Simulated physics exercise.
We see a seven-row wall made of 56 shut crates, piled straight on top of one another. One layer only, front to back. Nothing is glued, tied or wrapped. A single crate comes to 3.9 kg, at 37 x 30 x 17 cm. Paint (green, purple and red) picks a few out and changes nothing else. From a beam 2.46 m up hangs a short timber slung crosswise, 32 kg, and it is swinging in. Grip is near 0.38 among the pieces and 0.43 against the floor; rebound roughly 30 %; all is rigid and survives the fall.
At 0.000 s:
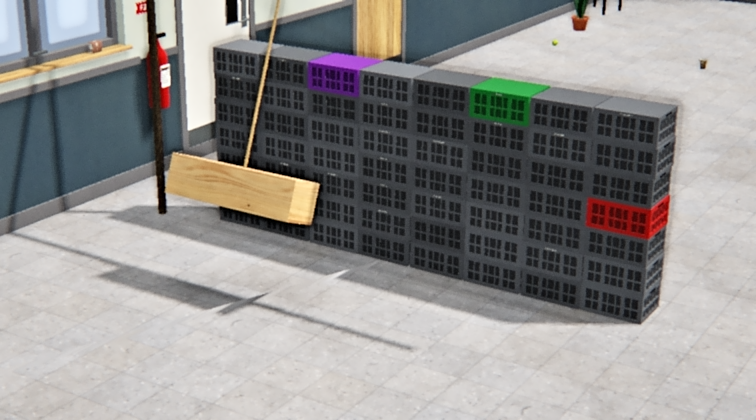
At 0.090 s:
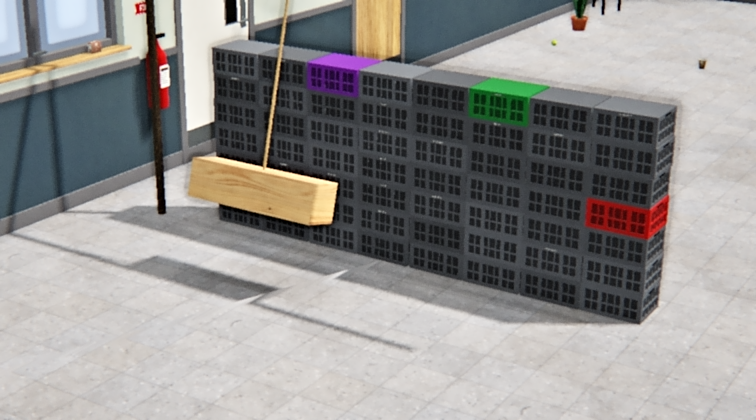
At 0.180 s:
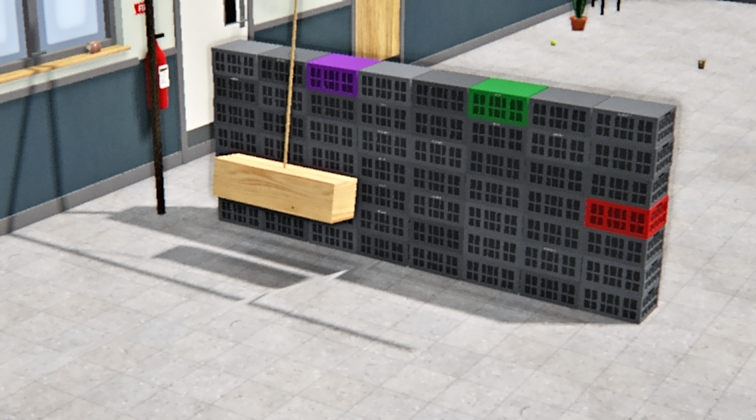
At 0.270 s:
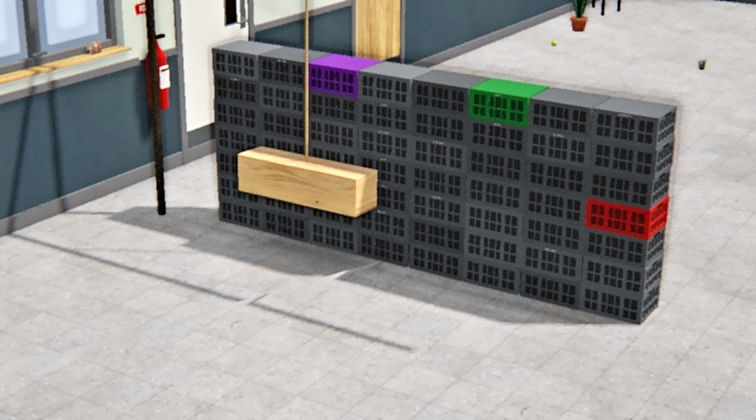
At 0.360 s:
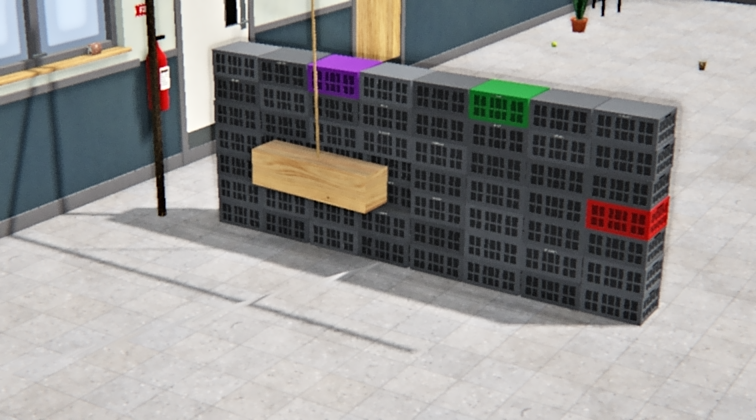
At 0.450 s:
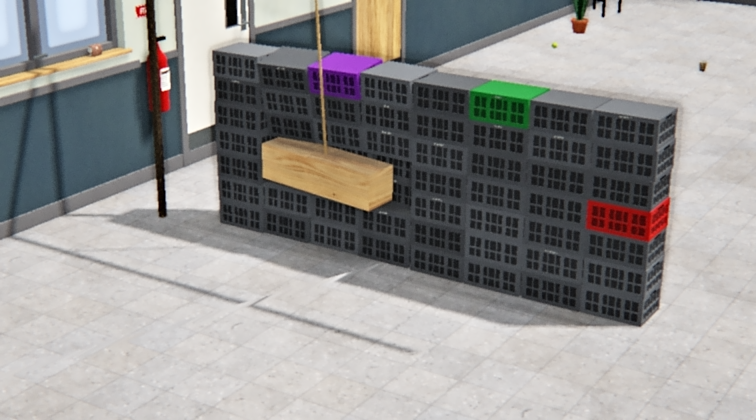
In this clip, a short timber hanging from a line swings rightward and in against a wall of stacked dark crates with single purple, green and red ones, and several crates near the purple one shift and tilt slightly.
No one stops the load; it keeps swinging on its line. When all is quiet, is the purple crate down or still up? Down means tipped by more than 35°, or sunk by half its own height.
It falls.
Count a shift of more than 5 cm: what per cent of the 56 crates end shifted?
30 per cent.
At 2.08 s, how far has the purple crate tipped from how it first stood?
Roughly 120°.
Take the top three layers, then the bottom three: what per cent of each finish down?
From the top 40, from the bottom 10 per cent.
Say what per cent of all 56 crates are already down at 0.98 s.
By then 15 per cent.
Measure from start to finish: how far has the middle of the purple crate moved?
About 130 cm.
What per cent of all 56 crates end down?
Roughly 25 per cent of them.
By 0.98 s, line 8° past plumb; 8 of the 56 crates down; purple crate tilted 9°, 6 cm lower.
By 2.08 s, line 9° before plumb; 15 of the 56 crates down; purple crate on its side.
When it is over (4.0 s), line plumb; 15 of the 56 crates down; purple crate on its side; green crate unmoved; red crate unmoved. In pixels of the last frame, middles, purple crate near (321, 273), green crate near (510, 104).
